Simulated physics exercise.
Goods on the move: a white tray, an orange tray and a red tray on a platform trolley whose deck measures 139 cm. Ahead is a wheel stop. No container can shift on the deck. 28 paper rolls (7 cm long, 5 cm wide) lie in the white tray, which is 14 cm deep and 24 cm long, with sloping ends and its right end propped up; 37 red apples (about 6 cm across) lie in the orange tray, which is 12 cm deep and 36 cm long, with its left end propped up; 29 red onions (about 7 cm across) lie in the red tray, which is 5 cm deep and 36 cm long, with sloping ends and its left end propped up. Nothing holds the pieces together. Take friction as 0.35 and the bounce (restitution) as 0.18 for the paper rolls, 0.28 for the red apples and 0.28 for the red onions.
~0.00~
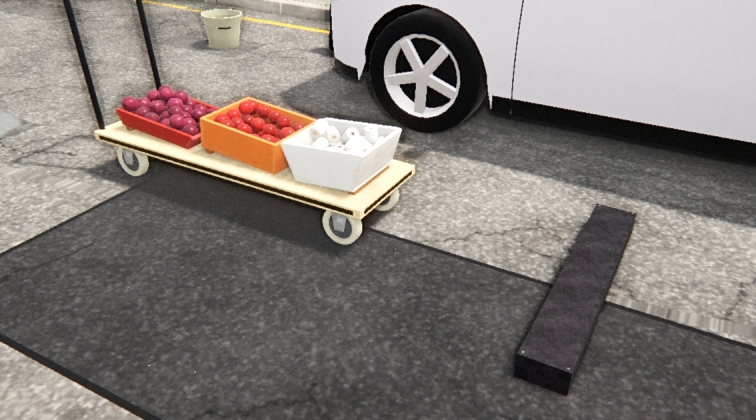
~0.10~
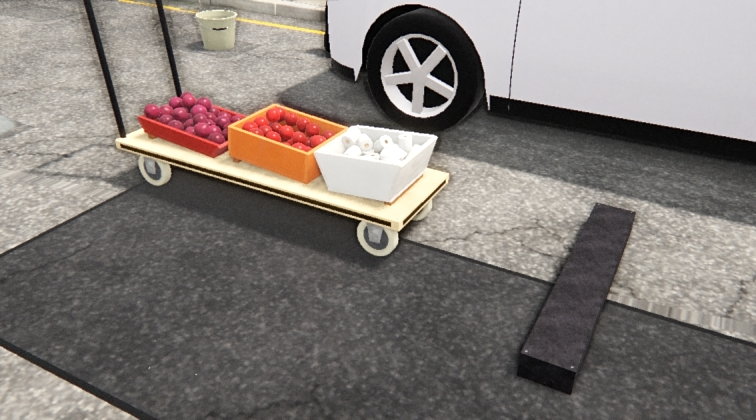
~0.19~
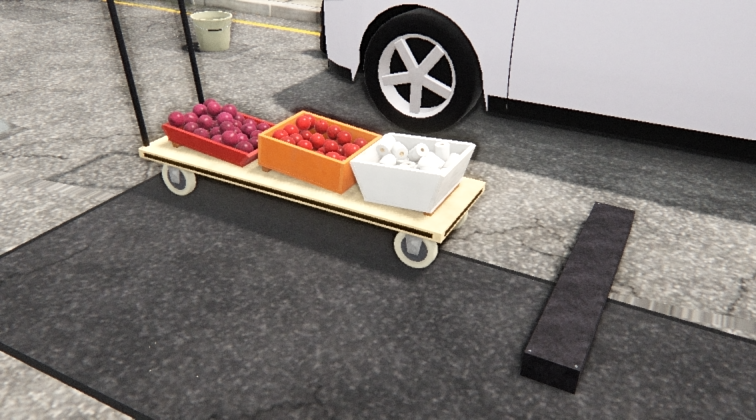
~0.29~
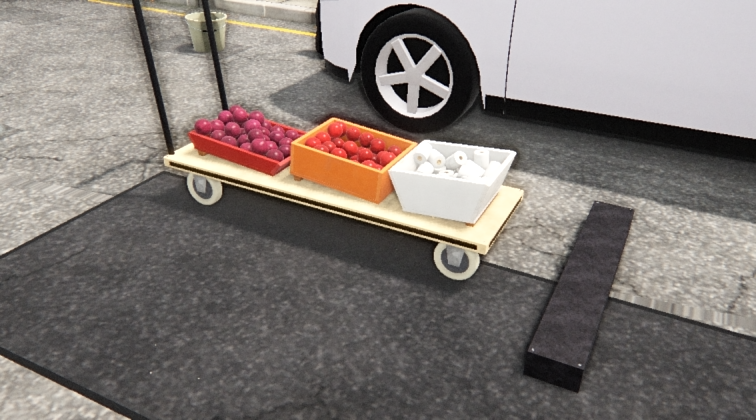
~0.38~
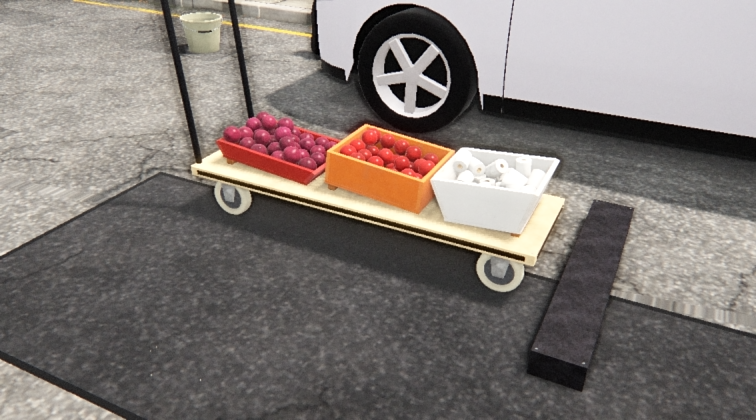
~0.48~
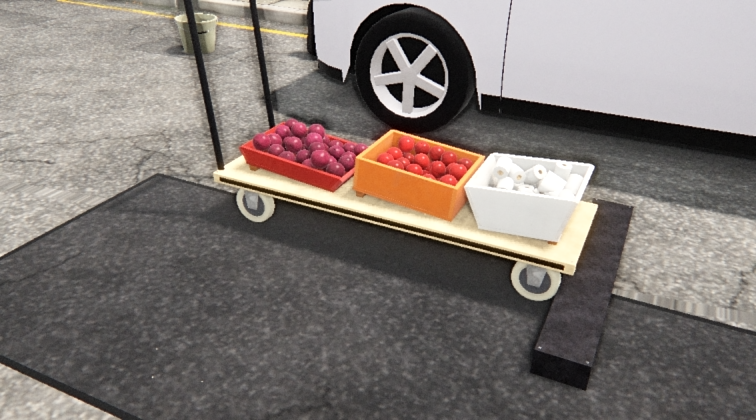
On a cracked grey roadside, seen from above at an angle, a dark paved patch lies beside a parked white vehicle, with a pale bucket behind. A pale wooden trolley carries a red tray of purple-red onions, an orange tray of red apples and a white tray of white rolls, left to right. The trolley rolls steadily rightward to the black wheel stop, its load staying put, while the camera shifts slightly.
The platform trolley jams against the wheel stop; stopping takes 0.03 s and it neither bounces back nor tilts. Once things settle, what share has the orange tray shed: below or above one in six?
The orange tray loses less than a sixth of its red apples.
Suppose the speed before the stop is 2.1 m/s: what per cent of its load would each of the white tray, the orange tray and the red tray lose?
In that case white tray 0, orange tray 10, red tray 30 per cent.
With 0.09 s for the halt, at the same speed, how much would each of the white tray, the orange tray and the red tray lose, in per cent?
Then white tray 0, orange tray 0, red tray 10 per cent.
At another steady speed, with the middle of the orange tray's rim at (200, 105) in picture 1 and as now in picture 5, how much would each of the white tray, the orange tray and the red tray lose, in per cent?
Then white tray 0, orange tray 10, red tray 40 per cent.
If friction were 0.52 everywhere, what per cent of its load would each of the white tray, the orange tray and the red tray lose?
In that case white tray 0, orange tray 0, red tray 20 per cent.
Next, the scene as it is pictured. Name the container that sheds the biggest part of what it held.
It is the red tray.
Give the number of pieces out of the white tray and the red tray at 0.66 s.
About: White tray 0, red tray 2.
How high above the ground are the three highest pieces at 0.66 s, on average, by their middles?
Some 36 cm up.
After 0.54 s, the white tray has all 28, the orange tray has all 37 and the red tray has all 29.
After 0.66 s, the white tray has all 28, the orange tray has all 37 and the red tray is down by 2 of 29.
After 0.89 s, the white tray has all 28, the orange tray has all 37 and the red tray is down by 7 of 29.
When it is over (at 1.40 s), the white tray has all 28, the orange tray has all 37 and the red tray is down by 8 of 29. Asked share, 0 of 37, 0 per cent.
